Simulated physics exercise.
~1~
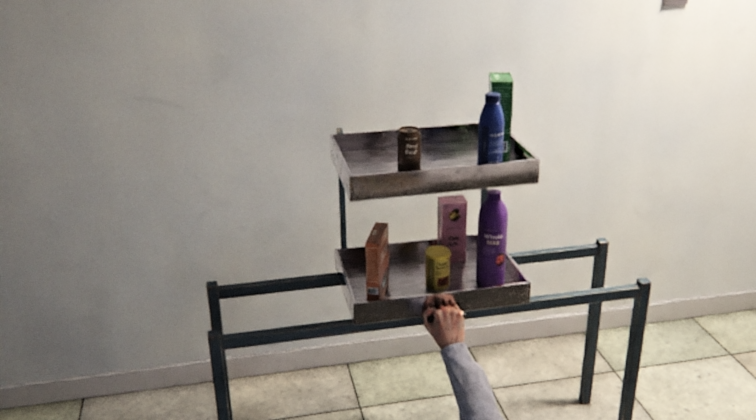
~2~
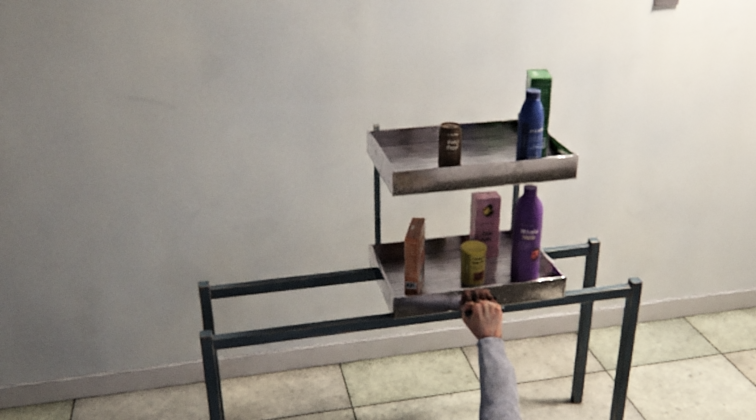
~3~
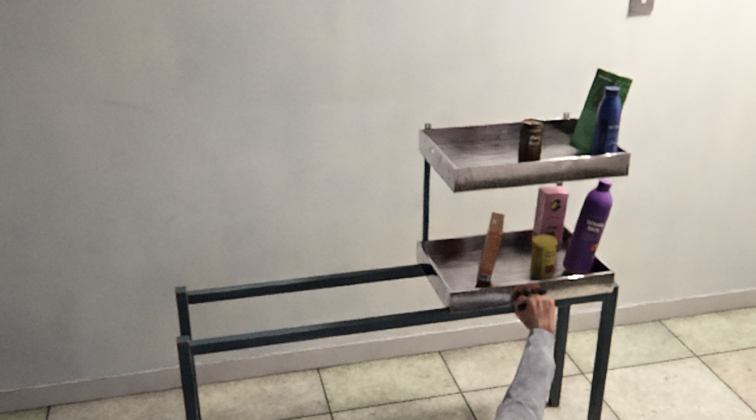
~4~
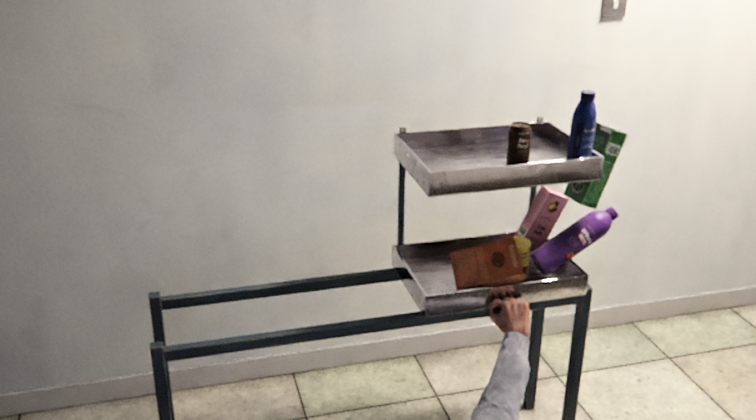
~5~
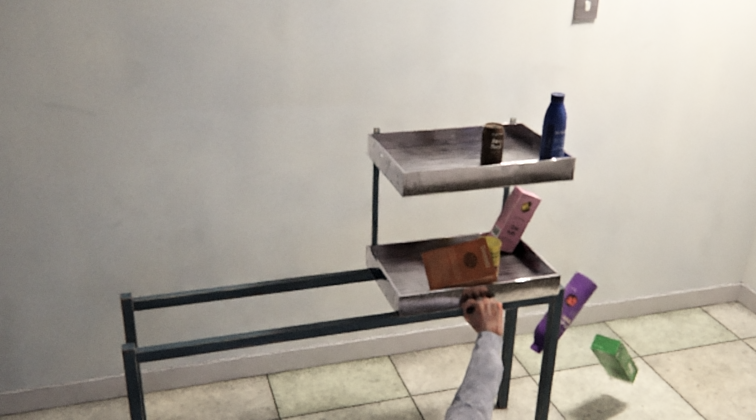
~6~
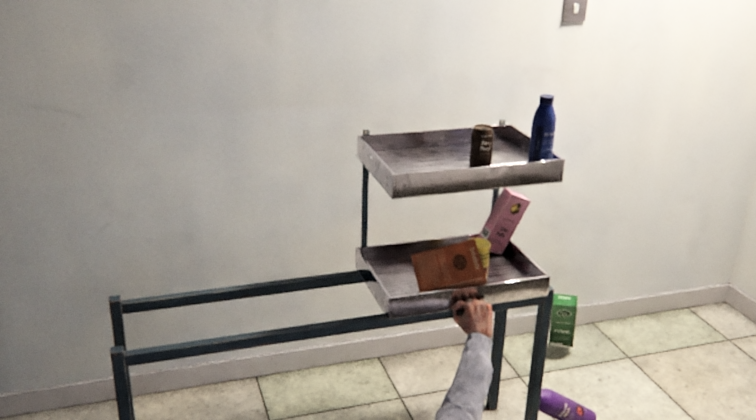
In a plain room with a tiled floor, a hand slid a two-level metal shelf right along a rail until it stopped, tipping several items; a green packet, then a purple bottle, fell to the floor, while an orange packet lay toppled aboard.
